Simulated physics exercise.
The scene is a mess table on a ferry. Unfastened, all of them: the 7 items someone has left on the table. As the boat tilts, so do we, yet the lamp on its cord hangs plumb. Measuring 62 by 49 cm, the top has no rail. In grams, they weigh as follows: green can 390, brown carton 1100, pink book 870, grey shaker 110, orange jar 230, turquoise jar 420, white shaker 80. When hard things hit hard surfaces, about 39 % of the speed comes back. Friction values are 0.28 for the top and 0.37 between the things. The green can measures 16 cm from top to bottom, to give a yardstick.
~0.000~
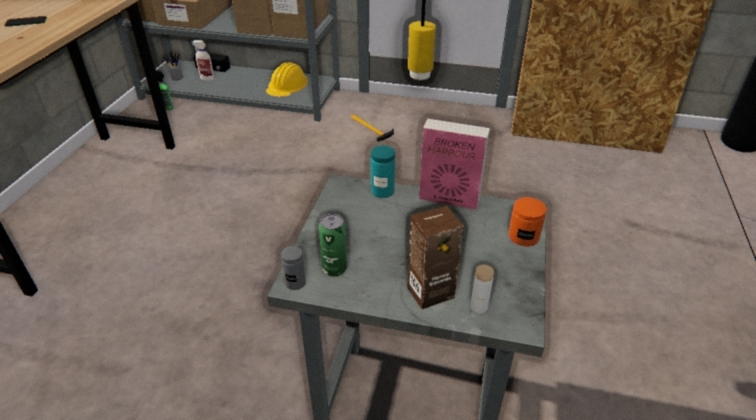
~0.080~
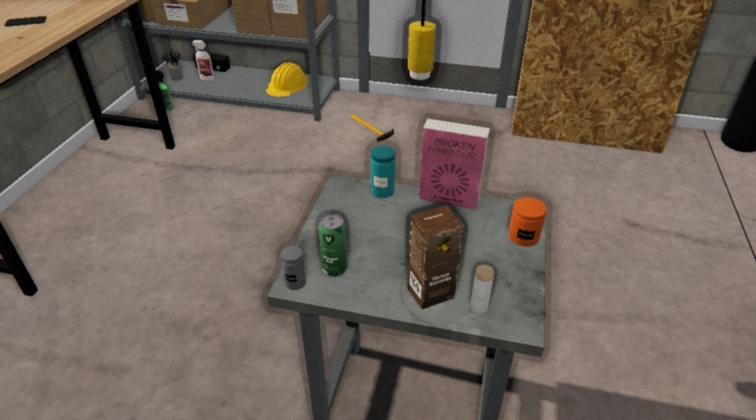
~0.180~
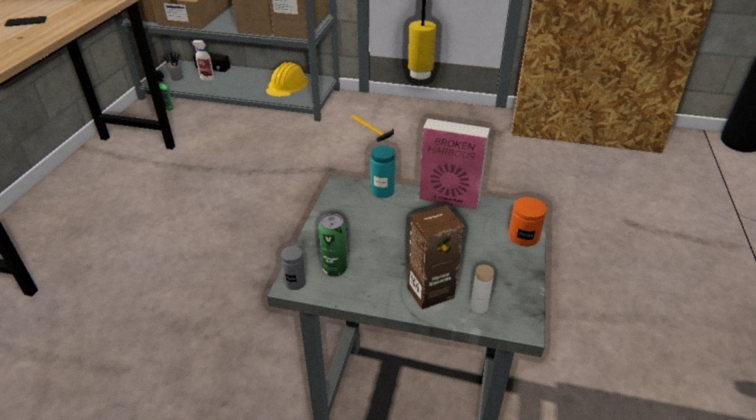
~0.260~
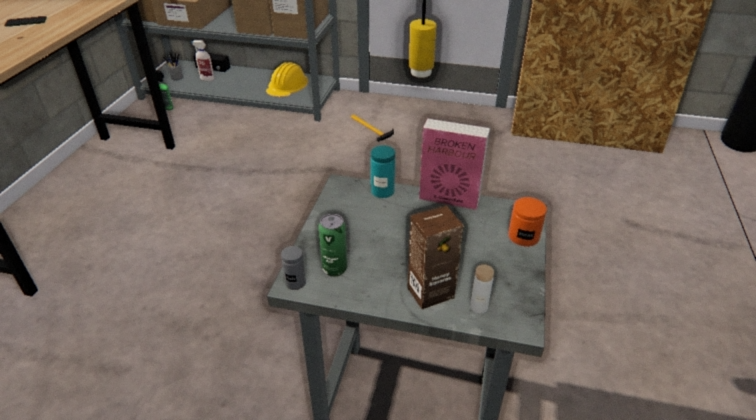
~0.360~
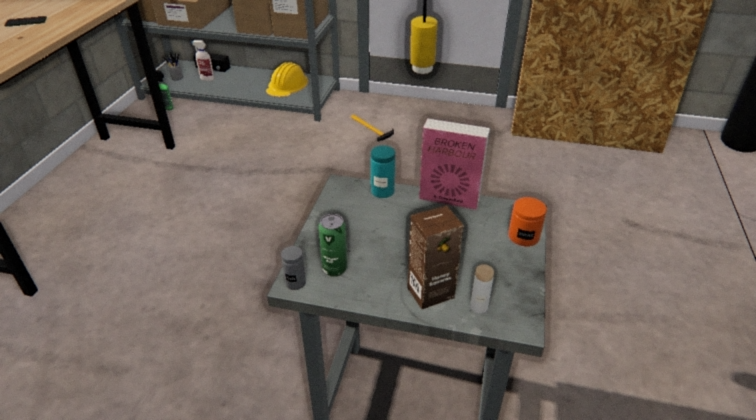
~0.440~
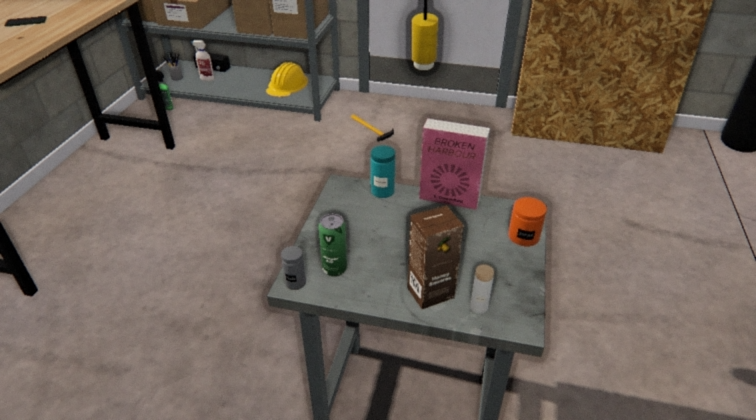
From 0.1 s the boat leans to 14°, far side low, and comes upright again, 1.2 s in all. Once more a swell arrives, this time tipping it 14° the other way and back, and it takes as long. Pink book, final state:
Toppled.
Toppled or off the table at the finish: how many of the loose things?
1 of them.
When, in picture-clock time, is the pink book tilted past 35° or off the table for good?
That comes at close to 1.0 seconds.
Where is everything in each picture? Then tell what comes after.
In the first picture, boat level; pink book (453, 165); green can (333, 247).
In the second picture, boat level; grey shaker (294, 268); orange jar (527, 222).
In the third picture, boat level; turquoise jar (383, 172); white shaker (482, 290).
In the fourth picture, heel 2°, far side down; green can (333, 247); brown carton (434, 259).
In the fifth picture, heel 6°, far side down; grey shaker (294, 268); orange jar (527, 222).
In the sixth picture, heel 8°, far side down; pink book (453, 165); turquoise jar (383, 172).
Around 1.34 s, boat level; pink book now off the table.
Around 1.74 s, heel 12°, near side down.
Around 2.24 s, heel 6°, near side down.
Finally (3.0 s), off the table and tipped over, pink book; the other 6 still in place (within 5 cm).
